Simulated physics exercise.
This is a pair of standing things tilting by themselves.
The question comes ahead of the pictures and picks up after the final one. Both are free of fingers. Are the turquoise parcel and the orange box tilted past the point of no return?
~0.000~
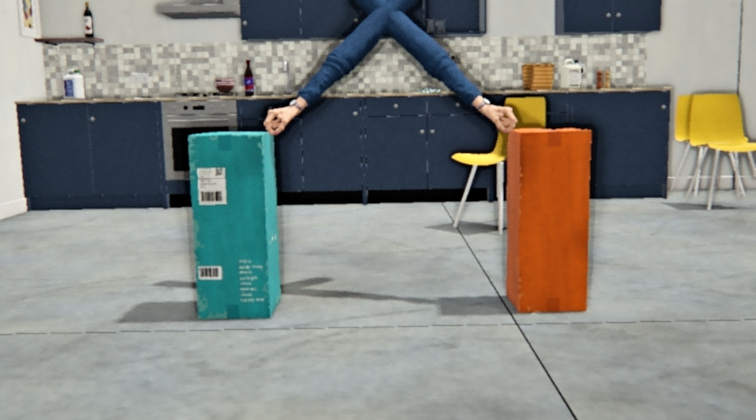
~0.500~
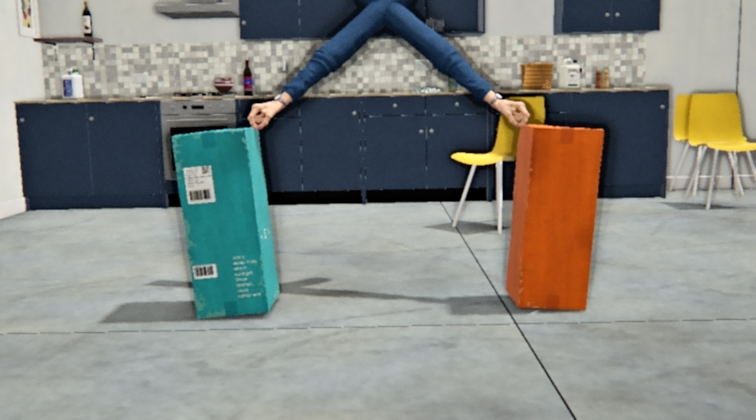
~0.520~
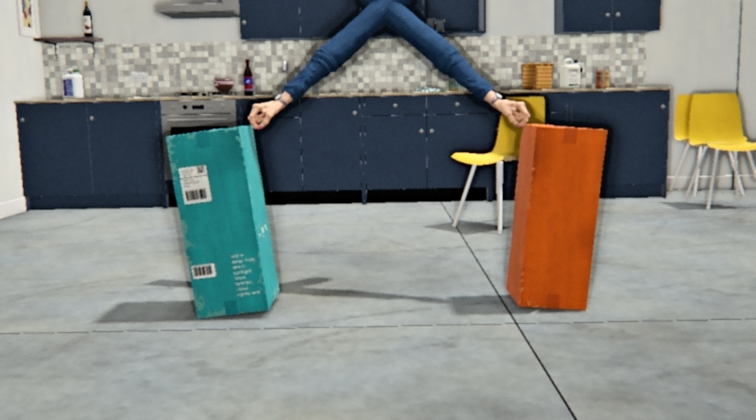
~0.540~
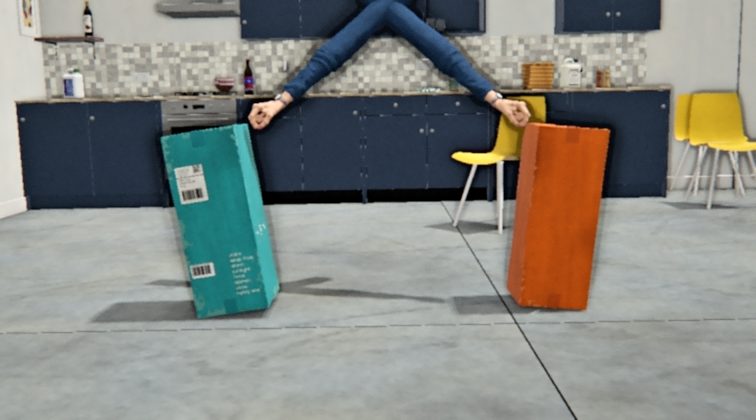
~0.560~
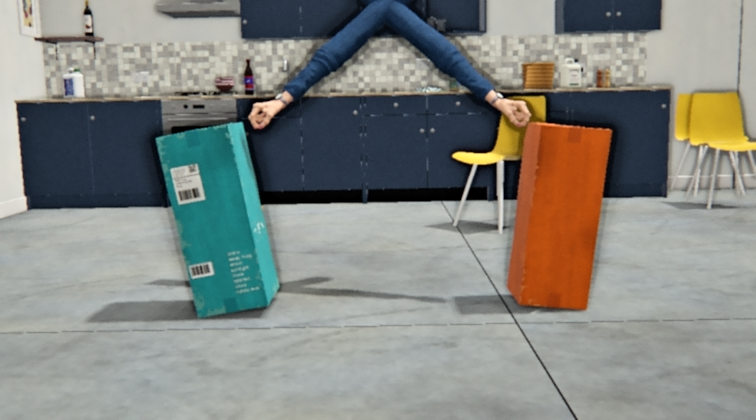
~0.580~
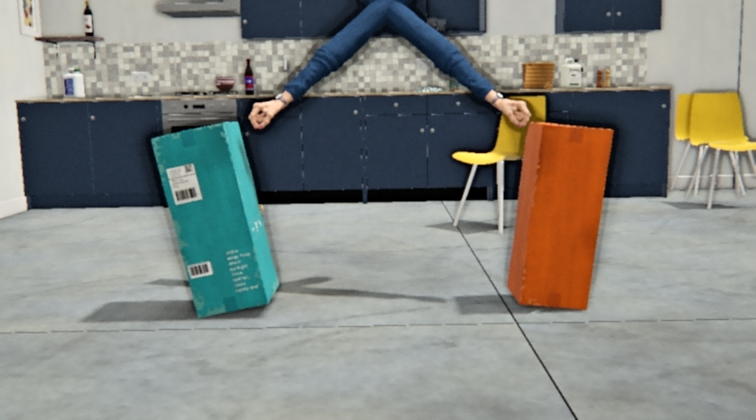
Finally the turquoise parcel tumbles over, while the orange box stays upright.
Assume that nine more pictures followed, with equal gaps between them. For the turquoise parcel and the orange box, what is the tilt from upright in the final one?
Estimated tilts, in order: About 20° then about 6°.
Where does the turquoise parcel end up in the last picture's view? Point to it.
Look close to (116, 277) and you'll find its middle.
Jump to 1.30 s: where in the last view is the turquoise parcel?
I'd expect it close to (130, 251) in the last view.
By 0.86 s, turquoise parcel 26° off upright near (194, 216); orange box upright near (546, 217).
By 1.16 s, turquoise parcel 49° off upright near (159, 227); orange box upright near (546, 217).
By 1.30 s, turquoise parcel 72° off upright near (130, 251); orange box 2° off upright near (549, 216).
When it is over (2.1 s), the turquoise parcel goes down on its side, near (116, 277); the orange box returns to its base, near (546, 217).
